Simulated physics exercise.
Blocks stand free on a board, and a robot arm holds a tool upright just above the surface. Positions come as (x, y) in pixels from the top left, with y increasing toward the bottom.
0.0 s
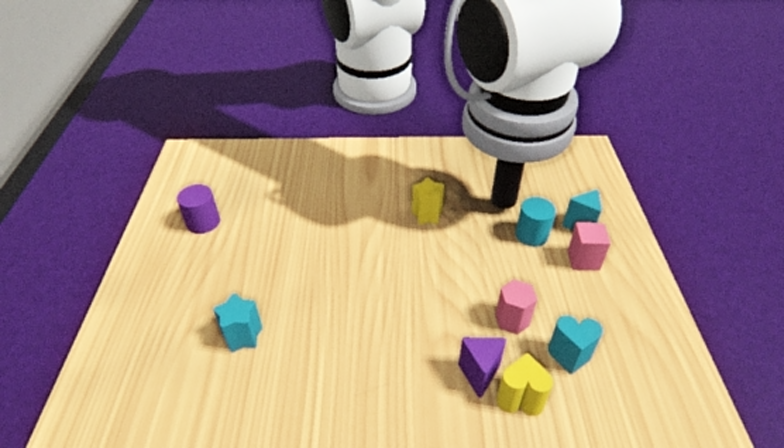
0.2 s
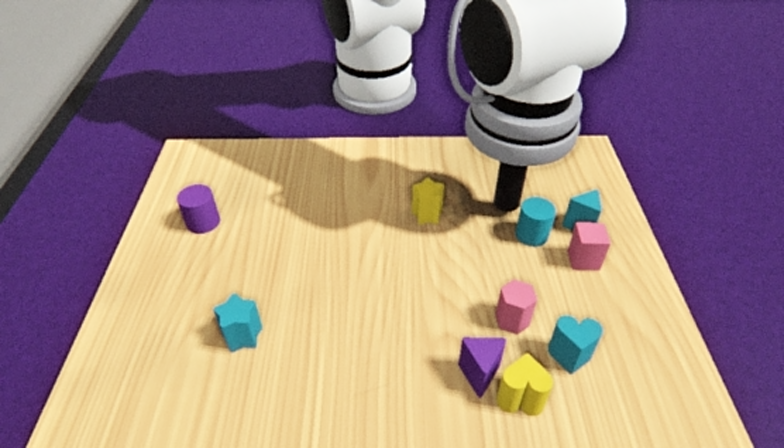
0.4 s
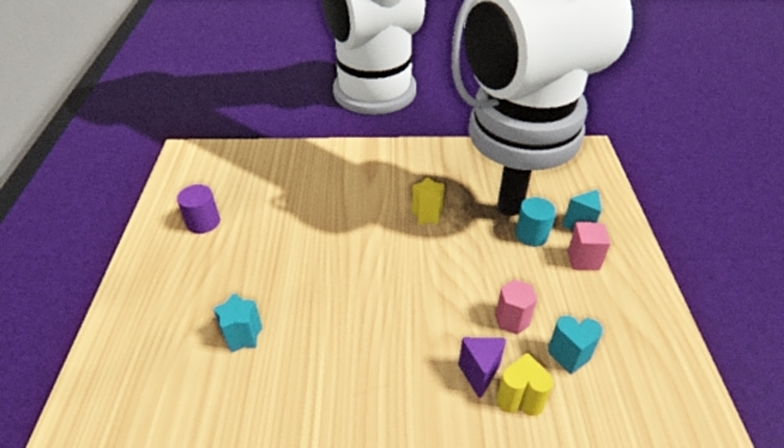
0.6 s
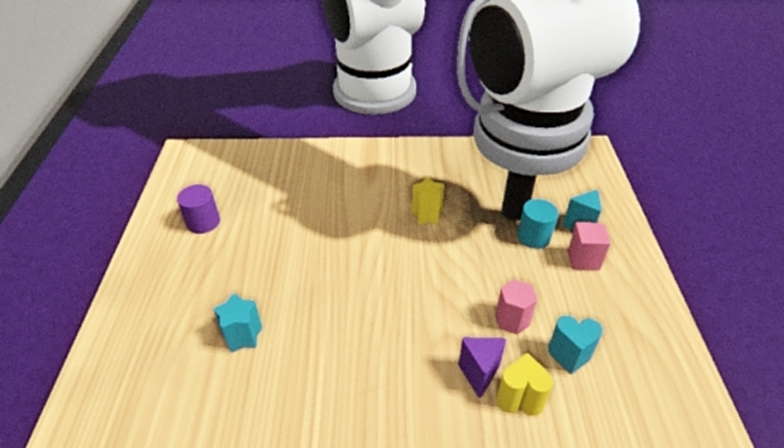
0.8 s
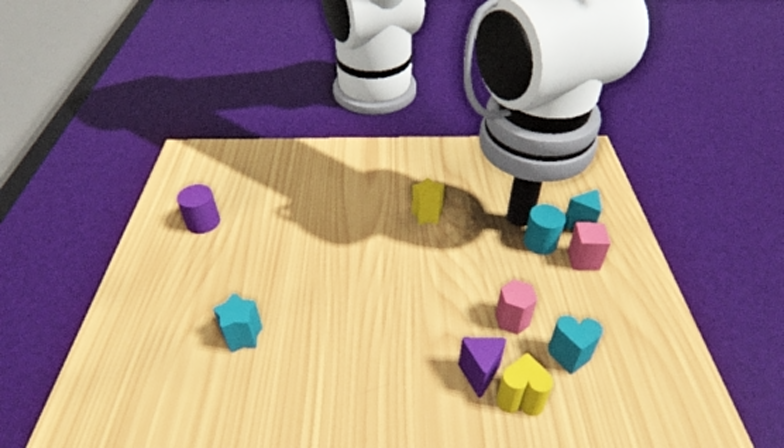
Robot arm moving its upright black tool slightly right and toward the viewer, then nudging a turquoise cylinder among coloured blocks.
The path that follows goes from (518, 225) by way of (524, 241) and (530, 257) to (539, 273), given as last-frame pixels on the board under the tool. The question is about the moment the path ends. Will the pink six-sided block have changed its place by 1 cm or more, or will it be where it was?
Stays where it is.
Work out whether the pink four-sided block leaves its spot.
That block is shifted.
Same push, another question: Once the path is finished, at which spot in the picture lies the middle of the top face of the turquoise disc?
Around pixel (581, 246).
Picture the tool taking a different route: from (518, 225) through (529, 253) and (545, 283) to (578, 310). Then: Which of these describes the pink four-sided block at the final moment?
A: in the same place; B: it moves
My pick is B.
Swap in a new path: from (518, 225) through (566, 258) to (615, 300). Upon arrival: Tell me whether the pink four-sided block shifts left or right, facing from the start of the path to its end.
It moves off to the left.
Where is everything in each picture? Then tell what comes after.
In the first frame, tool tip (504, 200); block tops, pink six-sided block (519, 293); turquoise disc (539, 208); pink four-sided block (593, 233).
In the second frame, tool (507, 203); blocks unchanged.
In the third frame, tool (510, 207); blocks unchanged.
In the fourth frame, tool (515, 212); turquoise disc (541, 210).
In the fifth frame, tool (520, 217); pink six-sided block (519, 293); turquoise disc (548, 215); pink four-sided block (593, 233).
The first path, step by step. Halfway along, tool (529, 241); turquoise disc (566, 232); pink four-sided block (600, 234).
At the end, tool (541, 266); pink six-sided block in place; turquoise disc (581, 246); pink four-sided block (609, 235).
